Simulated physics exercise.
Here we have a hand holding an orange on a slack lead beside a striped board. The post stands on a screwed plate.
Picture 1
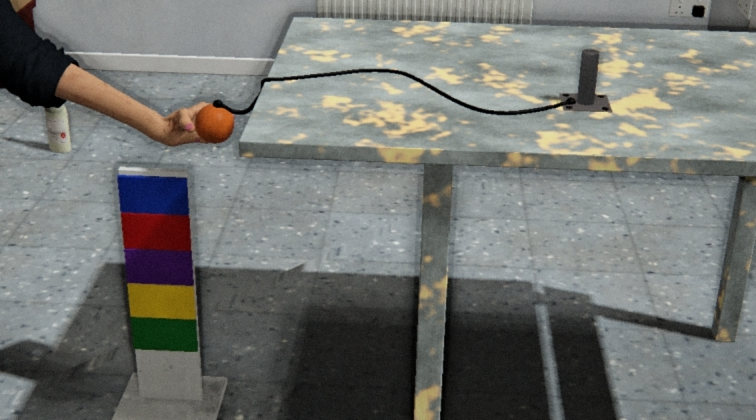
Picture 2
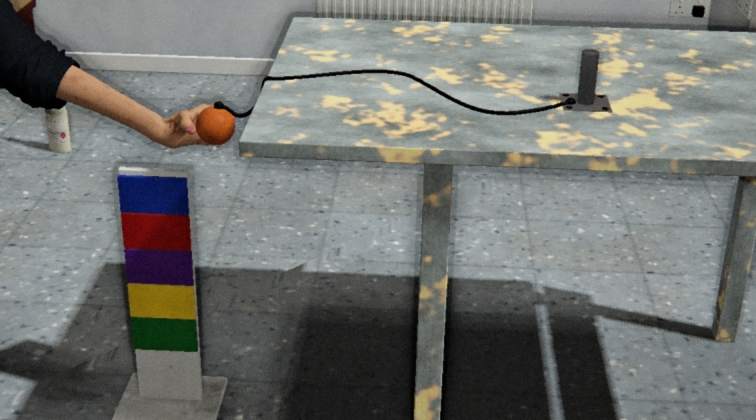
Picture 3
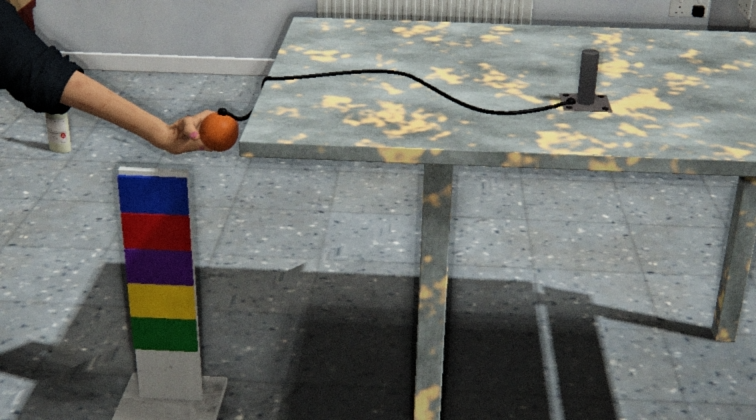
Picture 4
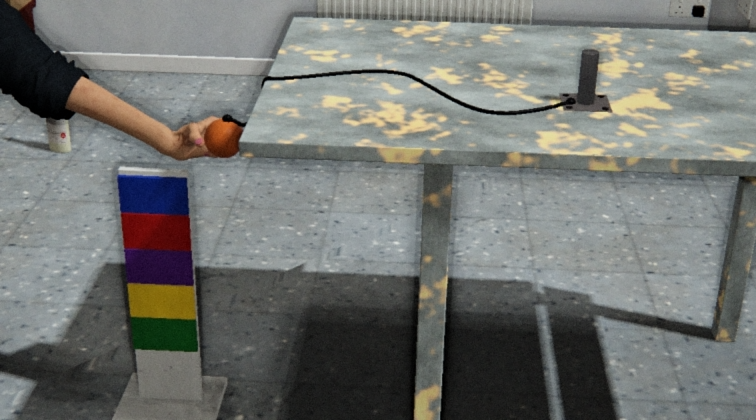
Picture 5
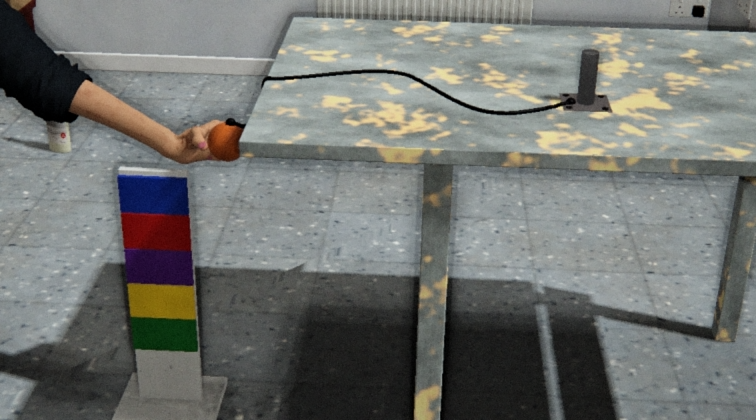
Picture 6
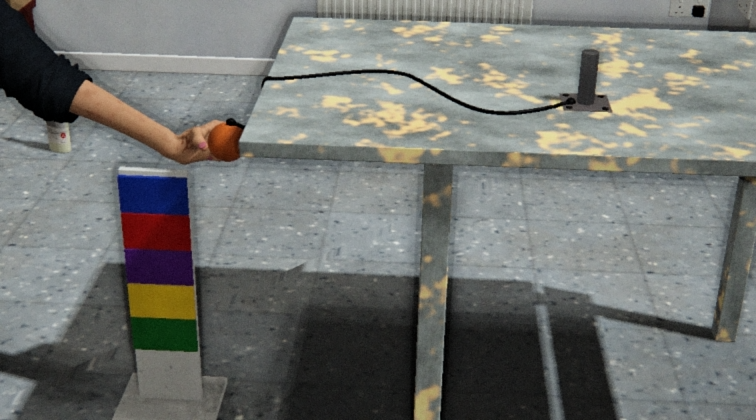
In a room with a grey tiled floor, seen from slightly above, a mottled grey-and-yellow table stands at the right. A board striped blue, red, purple, yellow and green stands at left, while a slack black lead runs across the tabletop from a dark post to an orange ball in a hand. The hand shifts the ball slightly down and right to the table's edge, then stays nearly still.
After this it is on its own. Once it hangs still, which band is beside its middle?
Its centre hangs level with the red band.
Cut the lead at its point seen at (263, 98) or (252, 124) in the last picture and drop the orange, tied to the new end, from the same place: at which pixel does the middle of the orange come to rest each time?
In that order: (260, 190) and (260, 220).
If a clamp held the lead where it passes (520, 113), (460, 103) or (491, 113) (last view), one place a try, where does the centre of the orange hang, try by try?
In that order: (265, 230), (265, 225) and (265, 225).
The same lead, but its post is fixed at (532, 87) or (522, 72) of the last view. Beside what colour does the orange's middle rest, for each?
In that order: Purple; purple.
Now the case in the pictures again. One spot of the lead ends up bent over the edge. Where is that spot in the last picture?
That spot is around (325, 75).
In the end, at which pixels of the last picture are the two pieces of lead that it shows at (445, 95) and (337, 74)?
Near (414, 94) and (270, 87).
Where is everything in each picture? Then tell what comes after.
The first frame shows orange (214, 124); blue (153, 197); red (156, 233); purple (159, 268); yellow (161, 303); green (164, 336).
The second frame shows orange (216, 126); lead through (538, 110) (465, 105) (421, 81) (355, 72) (275, 79).
The third frame shows orange (219, 132).
The fourth frame shows orange (224, 138); lead through (538, 110) (465, 105) (421, 81) (355, 72) (275, 79).
The fifth frame shows orange (227, 142).
The sixth frame shows orange (227, 142); lead through (538, 110) (465, 105) (421, 81) (355, 72) (275, 79).
Soon after, orange near (258, 210); level with blue.
Then, orange near (262, 235); level with red.
At rest, orange near (264, 236); level with red. Its middle rests at the red band.
